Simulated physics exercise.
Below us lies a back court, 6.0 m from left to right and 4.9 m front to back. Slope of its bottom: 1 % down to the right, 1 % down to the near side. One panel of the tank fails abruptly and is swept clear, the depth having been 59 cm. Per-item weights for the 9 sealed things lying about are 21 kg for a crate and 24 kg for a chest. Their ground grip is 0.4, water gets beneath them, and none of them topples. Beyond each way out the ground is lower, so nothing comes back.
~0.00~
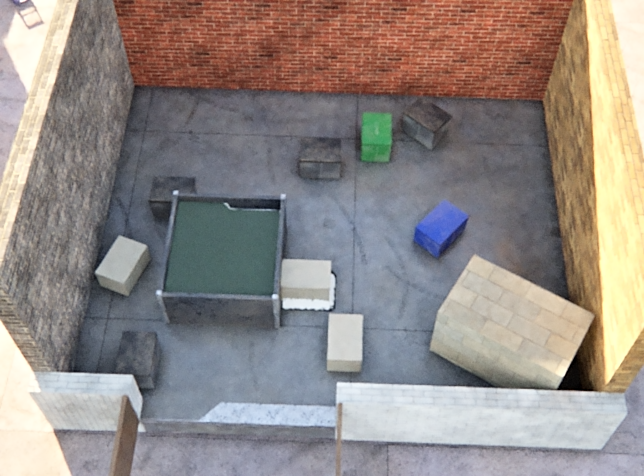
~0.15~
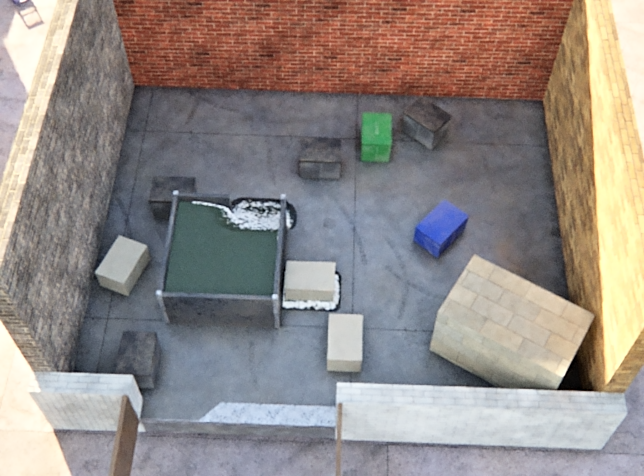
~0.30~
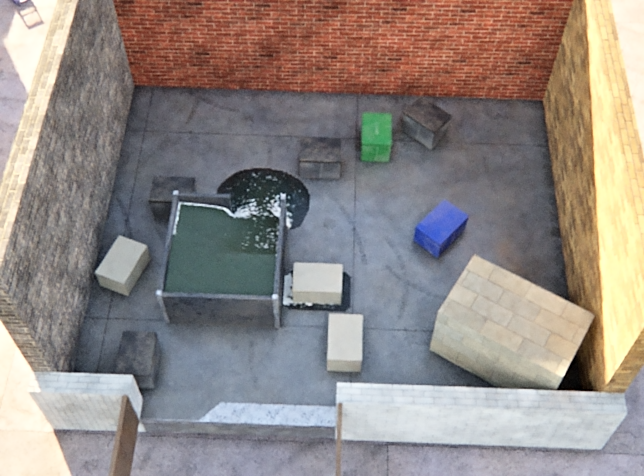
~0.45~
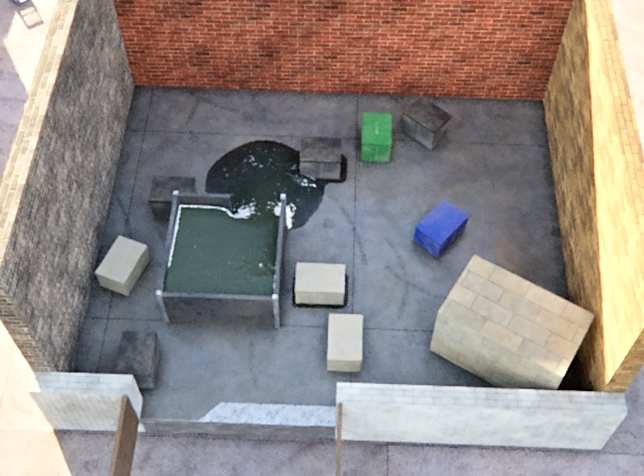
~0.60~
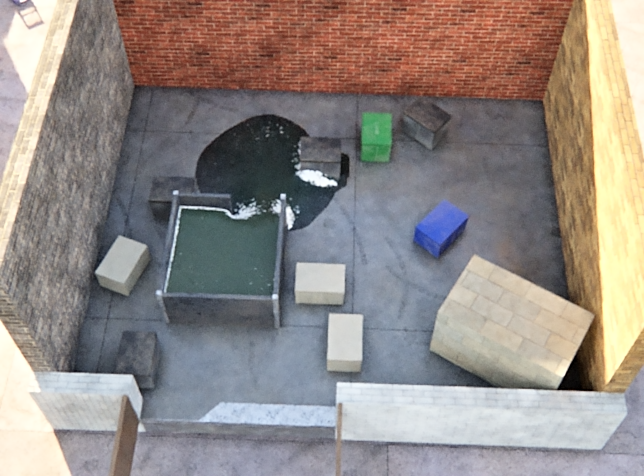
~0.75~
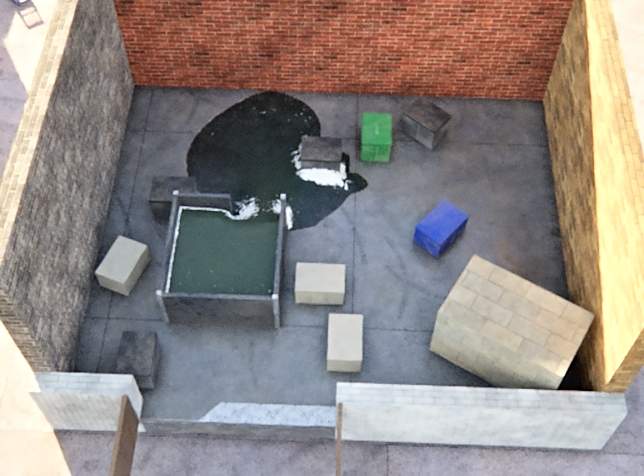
The clip opens on a walled court with scattered blocks around a tank of dark green water. Water pours out through the tank's far side, and a pale block beside it shifts slightly right. The dark pool spreads toward the brick wall and around a grey block, while the green and blue boxes stay still.
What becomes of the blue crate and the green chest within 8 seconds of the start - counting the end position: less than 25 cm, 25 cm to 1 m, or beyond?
The blue crate ends up close to its start. The green chest ends up a little off its start.
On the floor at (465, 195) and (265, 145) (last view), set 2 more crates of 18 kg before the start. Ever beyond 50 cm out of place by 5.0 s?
Well, the first one is lower and the other higher.
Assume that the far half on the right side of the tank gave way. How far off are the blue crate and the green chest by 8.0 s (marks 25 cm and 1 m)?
Under that change the blue crate would be borne far and the green chest would sit tight.
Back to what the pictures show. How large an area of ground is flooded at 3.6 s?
Close to 16 m2, I'd say.
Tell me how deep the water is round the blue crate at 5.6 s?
Roughly 2 cm.
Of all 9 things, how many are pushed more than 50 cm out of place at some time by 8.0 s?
Count: 1.
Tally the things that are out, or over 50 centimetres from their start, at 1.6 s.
By then the count is 1.
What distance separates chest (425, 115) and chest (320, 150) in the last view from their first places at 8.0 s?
Lab note - net shifts in turn: 30 cm; 300 cm.
After 1.6 s the blue crate is near (442, 221), 0.0 m from its start, aground; the green chest is near (389, 126), 0.2 m from its start, aground; 0 of 9 are out; 0 afloat.
After 3.6 s the blue crate is near (442, 221), 0.0 m from its start, aground; the green chest is near (408, 129), 0.4 m from its start, aground; 0 of 9 are out; 0 afloat.
After 5.6 s the blue crate is near (442, 221), 0.0 m from its start, aground; the green chest is near (411, 133), 0.5 m from its start, aground; 0 of 9 are out; 0 afloat.
After 8.0 s the blue crate is near (442, 221), 0.0 m from its start, aground; the green chest is near (411, 133), 0.5 m from its start, aground; 0 of 9 are out; 0 afloat.
